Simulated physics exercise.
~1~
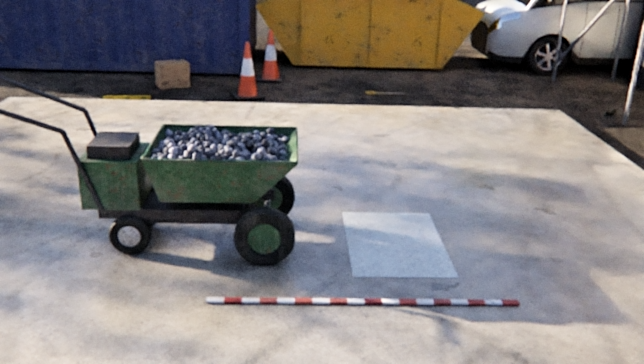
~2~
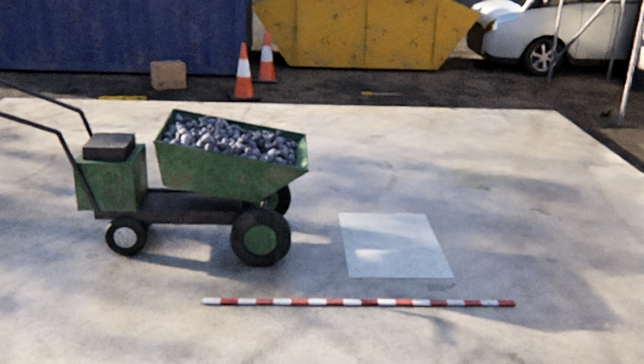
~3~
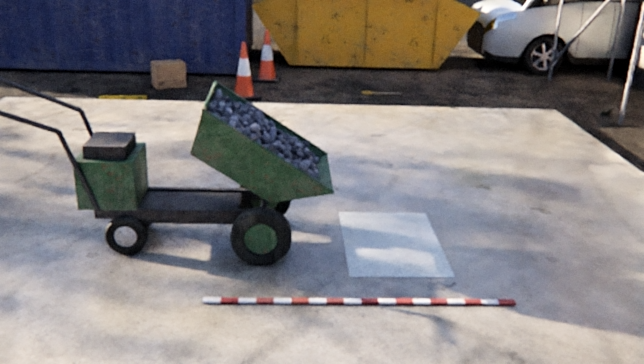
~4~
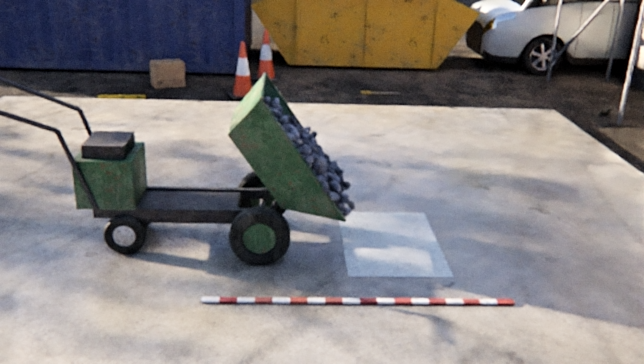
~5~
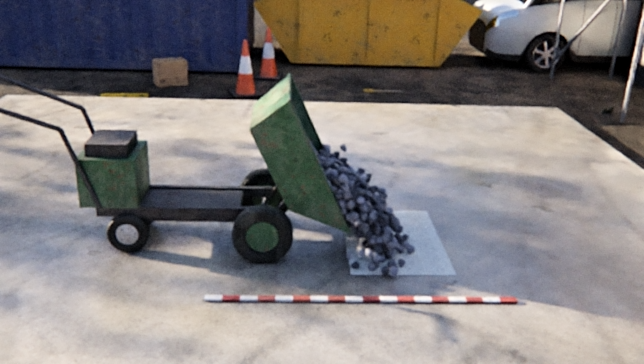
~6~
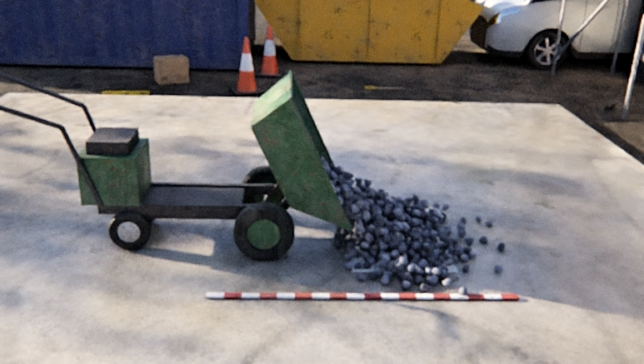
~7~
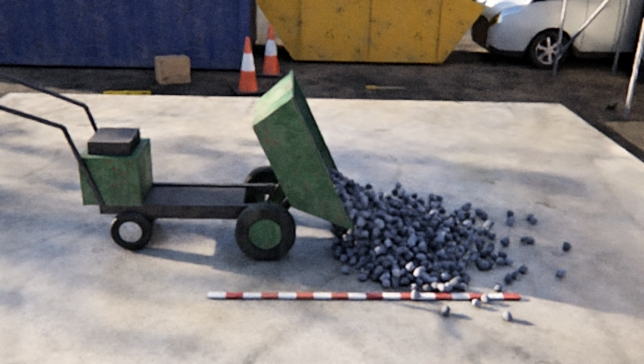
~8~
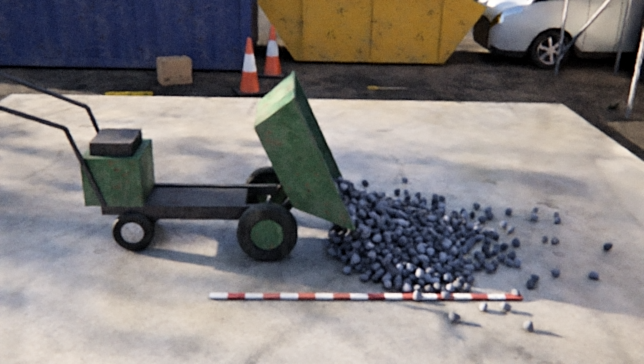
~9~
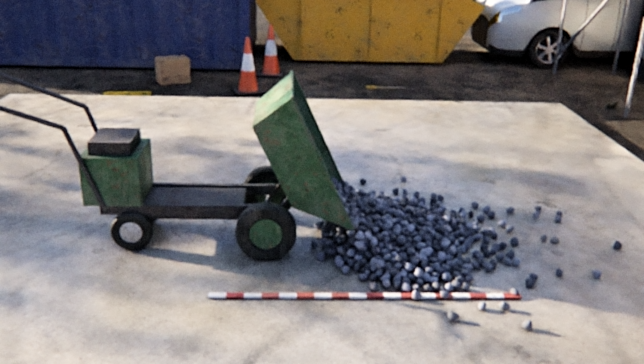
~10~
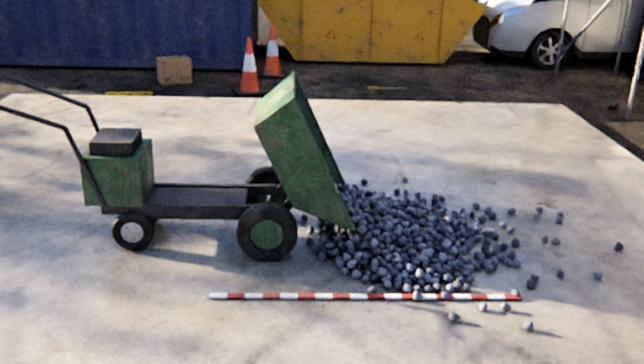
A green motor barrow stands on a pale concrete floor, its skip full of grey rounded cobbles, with a light square sheet and a red and white banded pole lying to its right. The skip tips gently forward to the right, and at first the load stays inside. As it steepens, the stones slide to the lip and pour onto the sheet. They spread into a heap that buries it, a few rolling past the pole and farther right. The skip holds still, steeply tilted, with most cobbles piled against its lip and strays scattered around.
